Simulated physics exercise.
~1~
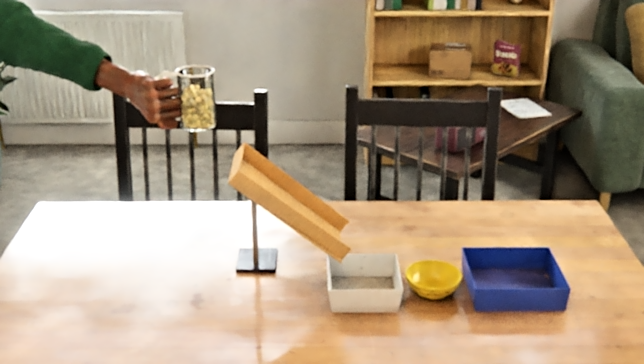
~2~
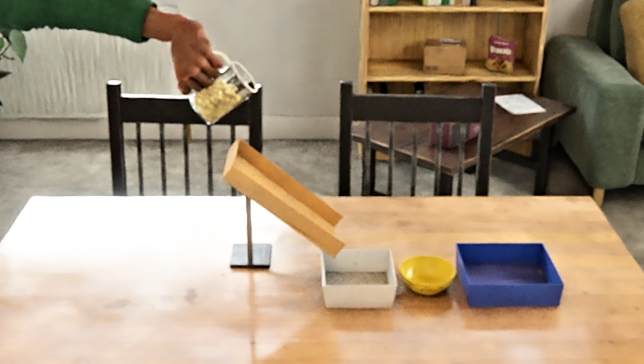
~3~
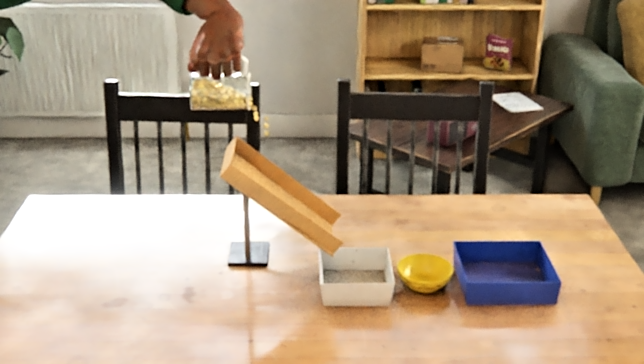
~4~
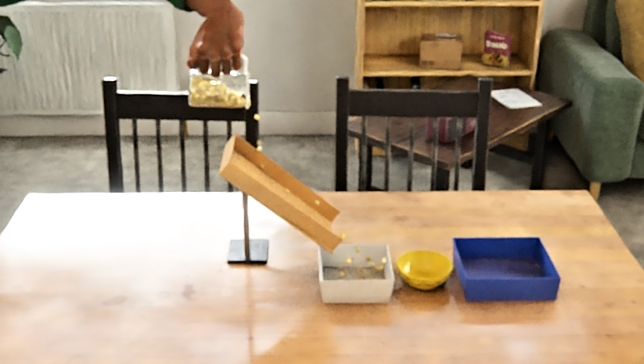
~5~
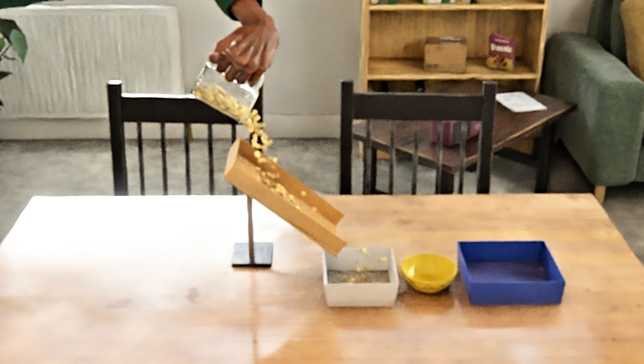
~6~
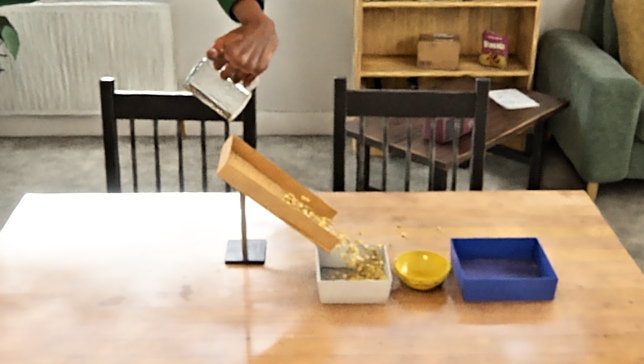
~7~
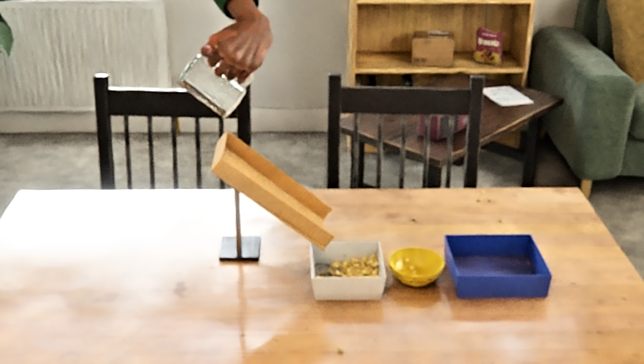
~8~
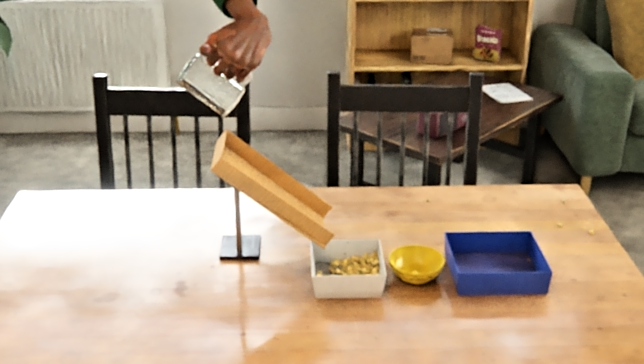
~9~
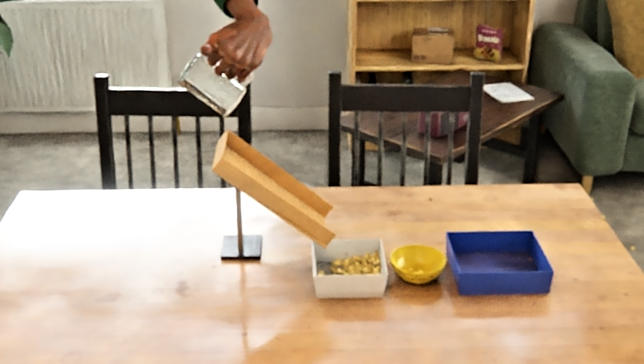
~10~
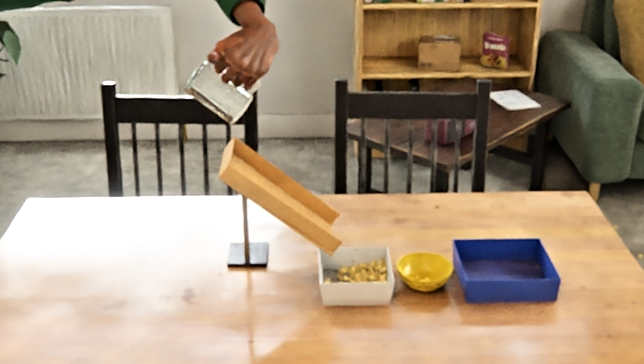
Soya beans pouring from a hand-tilted clear cup, sliding down a wooden chute and settling almost entirely in a white tin.
